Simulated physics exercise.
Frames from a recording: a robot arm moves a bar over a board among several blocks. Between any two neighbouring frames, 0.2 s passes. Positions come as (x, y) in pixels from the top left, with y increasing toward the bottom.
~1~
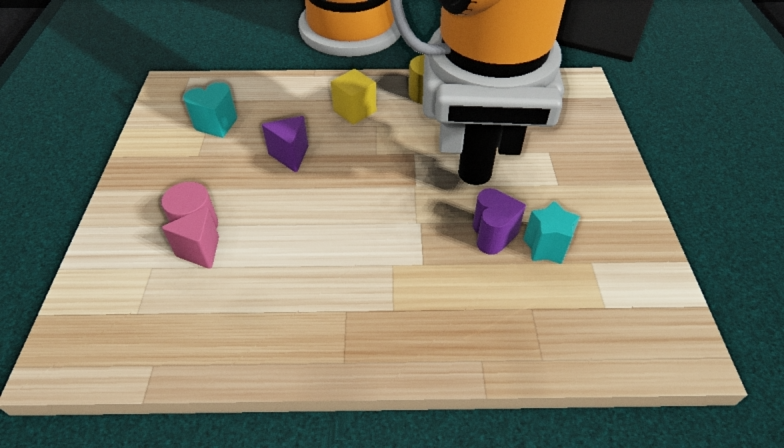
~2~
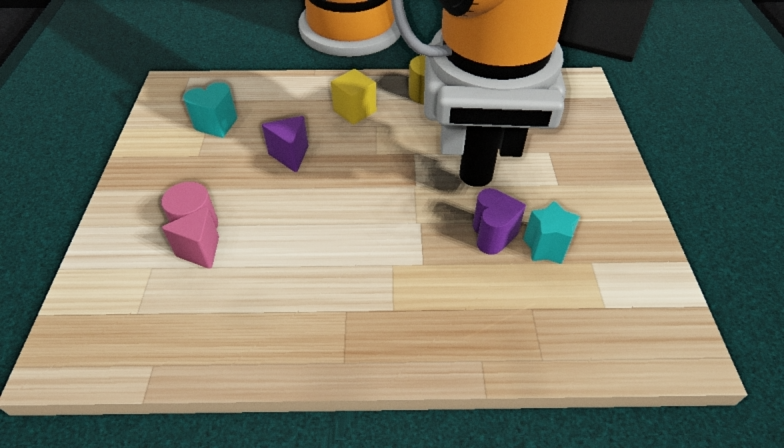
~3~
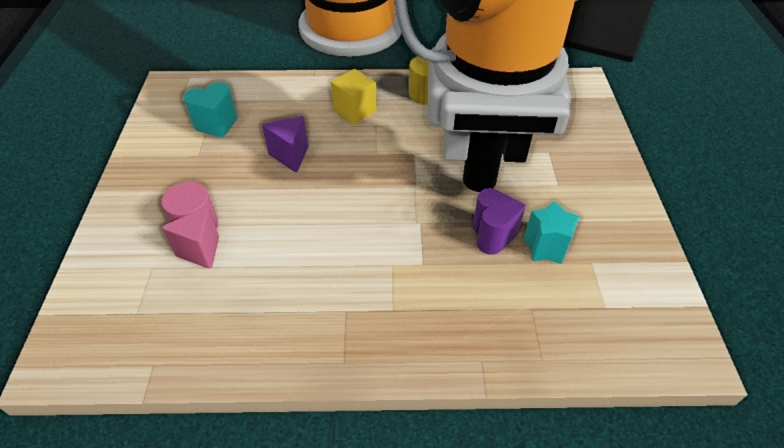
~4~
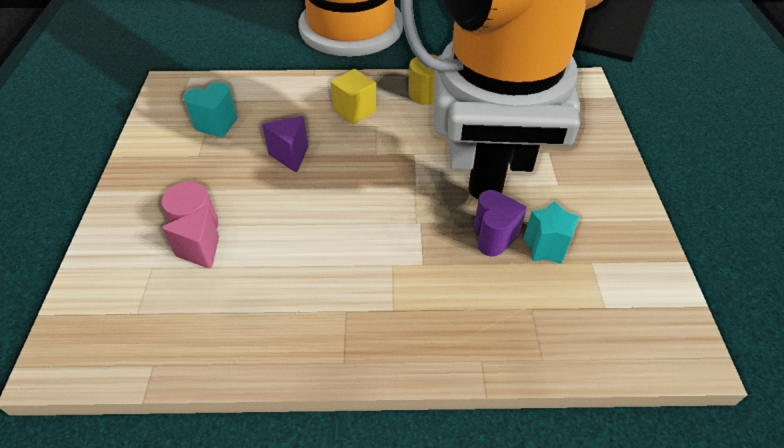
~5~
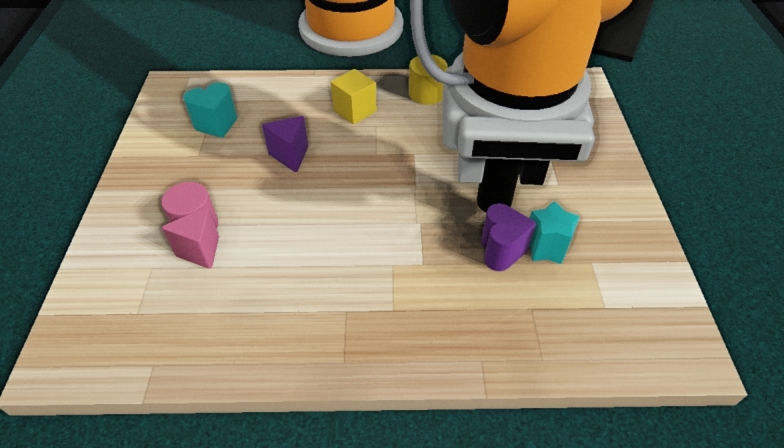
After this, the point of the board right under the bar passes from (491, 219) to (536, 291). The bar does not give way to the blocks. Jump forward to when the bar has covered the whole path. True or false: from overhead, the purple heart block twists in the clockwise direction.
It is true.
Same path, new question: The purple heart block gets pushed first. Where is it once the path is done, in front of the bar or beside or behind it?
In front, still.
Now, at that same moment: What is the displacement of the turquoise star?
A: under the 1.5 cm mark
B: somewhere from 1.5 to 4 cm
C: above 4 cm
That would be A.
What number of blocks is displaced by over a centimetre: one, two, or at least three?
Most likely one.
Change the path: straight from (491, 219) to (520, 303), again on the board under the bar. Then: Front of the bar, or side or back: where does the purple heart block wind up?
Before the bar.
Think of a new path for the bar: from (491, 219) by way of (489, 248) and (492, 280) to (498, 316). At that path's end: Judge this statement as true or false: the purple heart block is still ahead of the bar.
The statement is incorrect.
The first path, step by step. Halfway along, bar (516, 237); purple heart block (525, 262), turned 15° clockwise.
At the end, bar (542, 275); purple heart block (537, 303), turned 45° clockwise; turquoise star (558, 222), turned 15° anticlockwise.
